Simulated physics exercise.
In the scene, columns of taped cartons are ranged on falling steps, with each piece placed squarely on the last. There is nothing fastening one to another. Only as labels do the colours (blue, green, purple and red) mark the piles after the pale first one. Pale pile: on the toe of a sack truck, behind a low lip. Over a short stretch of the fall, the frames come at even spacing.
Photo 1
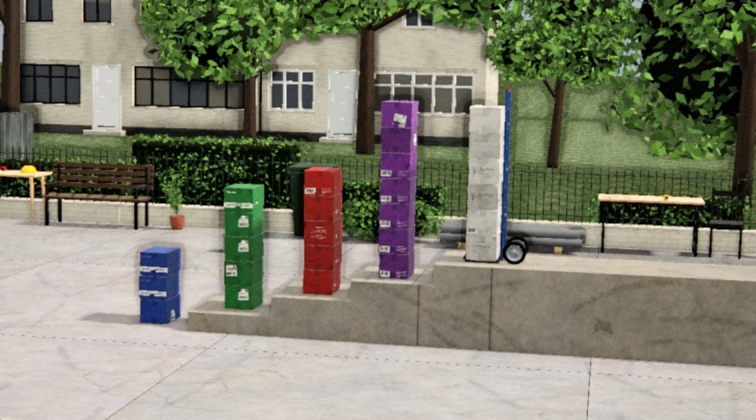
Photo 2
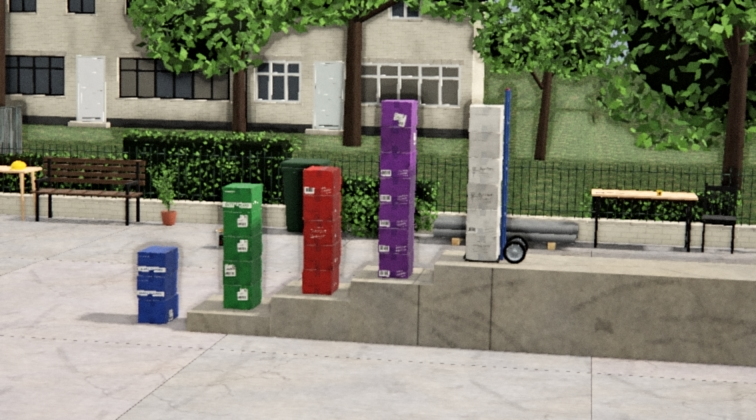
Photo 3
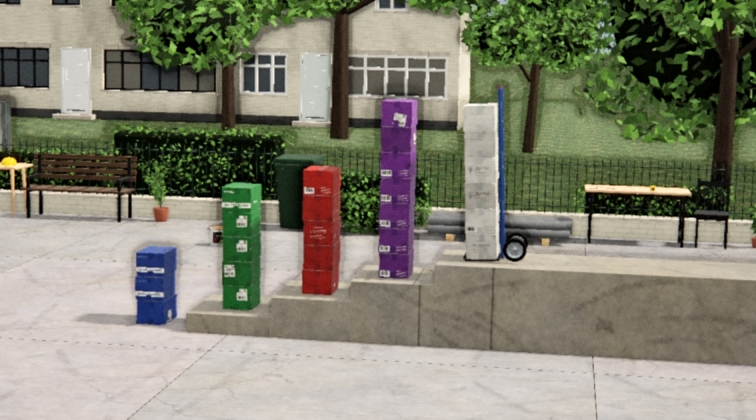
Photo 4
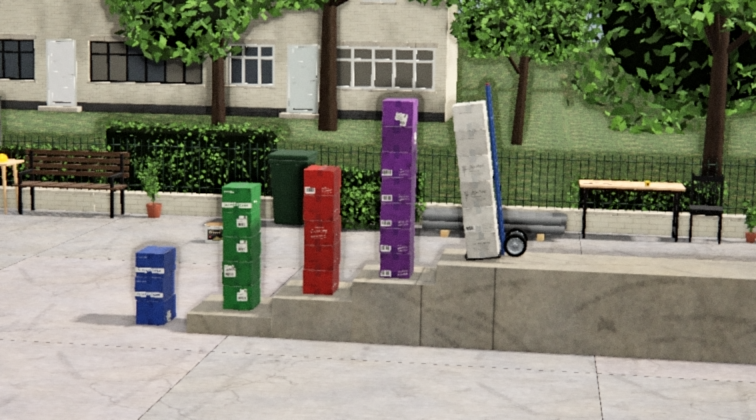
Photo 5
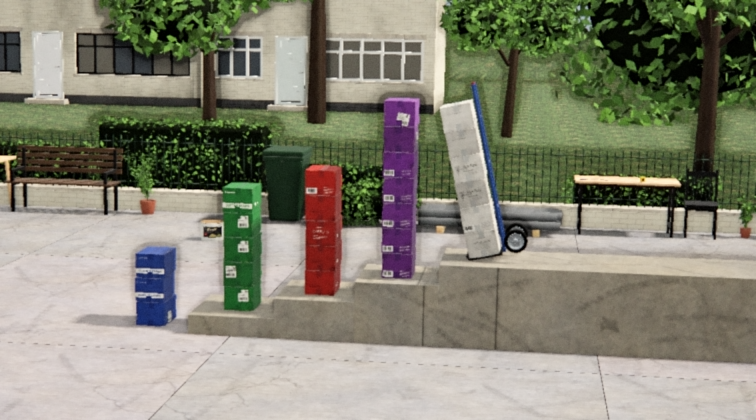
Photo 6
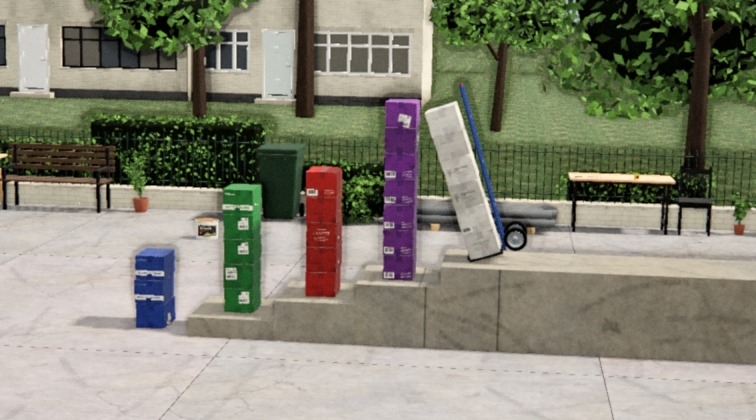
A tall pale stack on a blue sack truck stood upright at the top of some steps, then leaned left toward the purple column, while the purple, red, green and blue stacks stayed still.
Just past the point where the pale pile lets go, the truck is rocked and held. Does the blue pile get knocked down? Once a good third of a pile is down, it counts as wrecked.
Yes, it falls.
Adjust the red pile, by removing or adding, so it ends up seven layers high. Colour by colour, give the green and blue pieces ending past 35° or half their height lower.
Green: 5; blue: 3.
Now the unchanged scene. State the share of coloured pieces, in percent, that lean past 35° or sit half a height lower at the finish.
Estimate: Near 90 percent.
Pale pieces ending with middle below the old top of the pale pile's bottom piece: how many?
Pale pieces: 6.
Just after the last frame, 6 of the pale pile down; none of the 3 blue cartons down (0 of 20 in all colours); top blue carton unmoved; top purple carton tilted a little.
A moment on, 6 of the pale pile down; none of the 3 blue cartons down (7 of 20 in all colours); top blue carton unmoved; top purple carton tilted steeply, about its own height lower.
Further on, 6 of the pale pile down; none of the 3 blue cartons down (13 of 20 in all colours); top blue carton unmoved; top purple carton upside down.
Then, 6 of the pale pile down; none of the 3 blue cartons down (16 of 20 in all colours); top blue carton tilted well over, half its height lower; top purple carton upside down.
When it is over, 6 of the pale pile down; 2 of the 3 blue cartons down (18 of 20 in all colours); top blue carton tilted steeply, about its own height lower; top purple carton upside down. In pixels of the last frame, middles, top blue carton near (97, 292), top purple carton near (78, 306).
